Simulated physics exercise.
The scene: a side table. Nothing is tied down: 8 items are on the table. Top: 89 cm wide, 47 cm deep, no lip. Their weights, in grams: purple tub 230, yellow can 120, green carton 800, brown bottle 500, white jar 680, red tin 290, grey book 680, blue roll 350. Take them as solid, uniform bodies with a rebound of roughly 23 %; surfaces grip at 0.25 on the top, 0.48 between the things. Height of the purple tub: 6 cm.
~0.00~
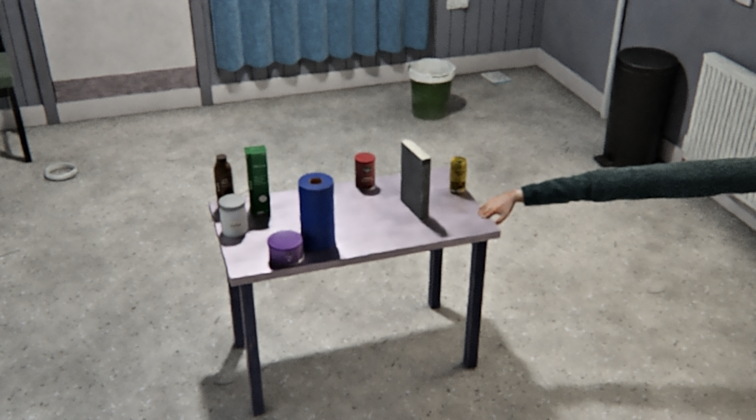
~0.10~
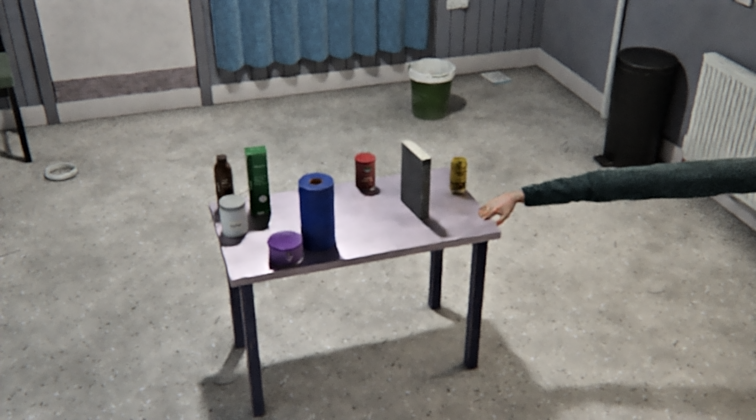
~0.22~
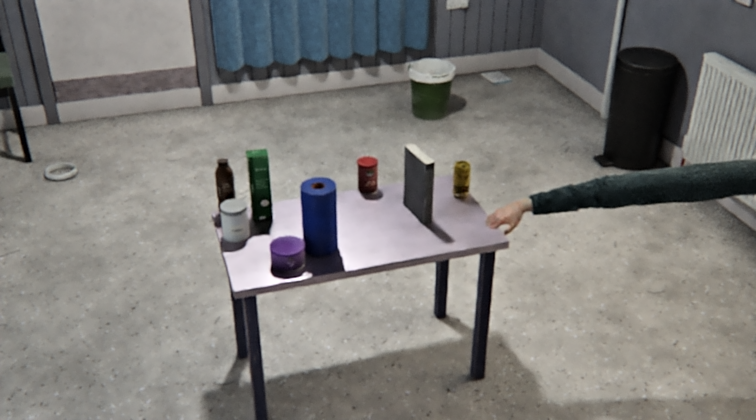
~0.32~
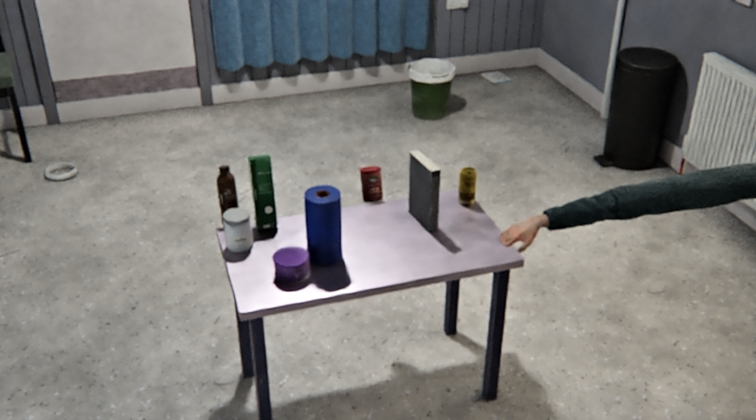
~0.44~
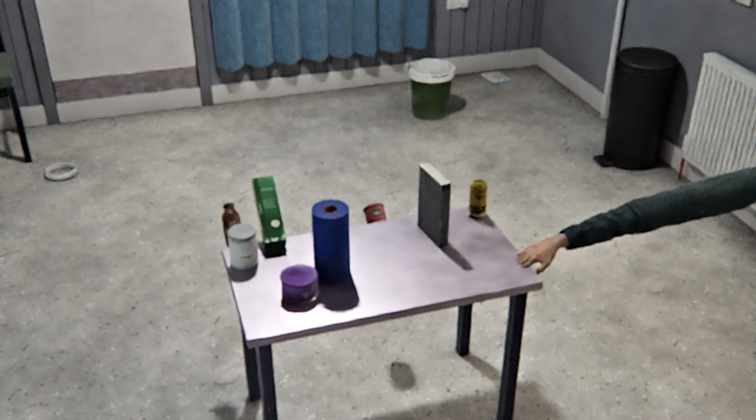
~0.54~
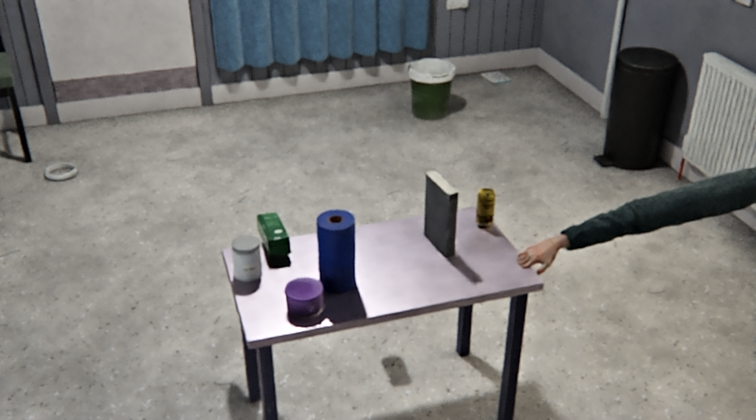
In a grey-walled room, a hand drags a side table forward as the red tin, brown bottle and green carton topple off the back.
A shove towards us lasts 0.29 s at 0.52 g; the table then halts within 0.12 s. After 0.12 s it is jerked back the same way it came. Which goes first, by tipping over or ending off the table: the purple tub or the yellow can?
Of the two named, the former: The purple tub.
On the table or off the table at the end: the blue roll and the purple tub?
The blue roll finishes off the table; the purple tub ends off the table.
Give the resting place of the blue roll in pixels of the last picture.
Near (340, 415).
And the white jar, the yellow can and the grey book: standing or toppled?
The white jar keeps standing; the yellow can keeps standing; the grey book is still upright.
By 0.84 s, table along by 14 cm; purple tub and blue roll now off the table; yellow can 13 cm from its spot near (490, 213); green carton on its side.
By 1.04 s, green carton now off the table; yellow can 19 cm from its spot near (480, 202); grey book 19 cm from its spot.
When it is over (1.7 s), off the table, purple tub, green carton, brown bottle, red tin and blue roll; not toppled but over 5 cm from the start, yellow can, white jar and grey book. End places, in pixels of the last picture, yellow can near (478, 200). Purple tub went at 0.72 s; yellow can was never lost.
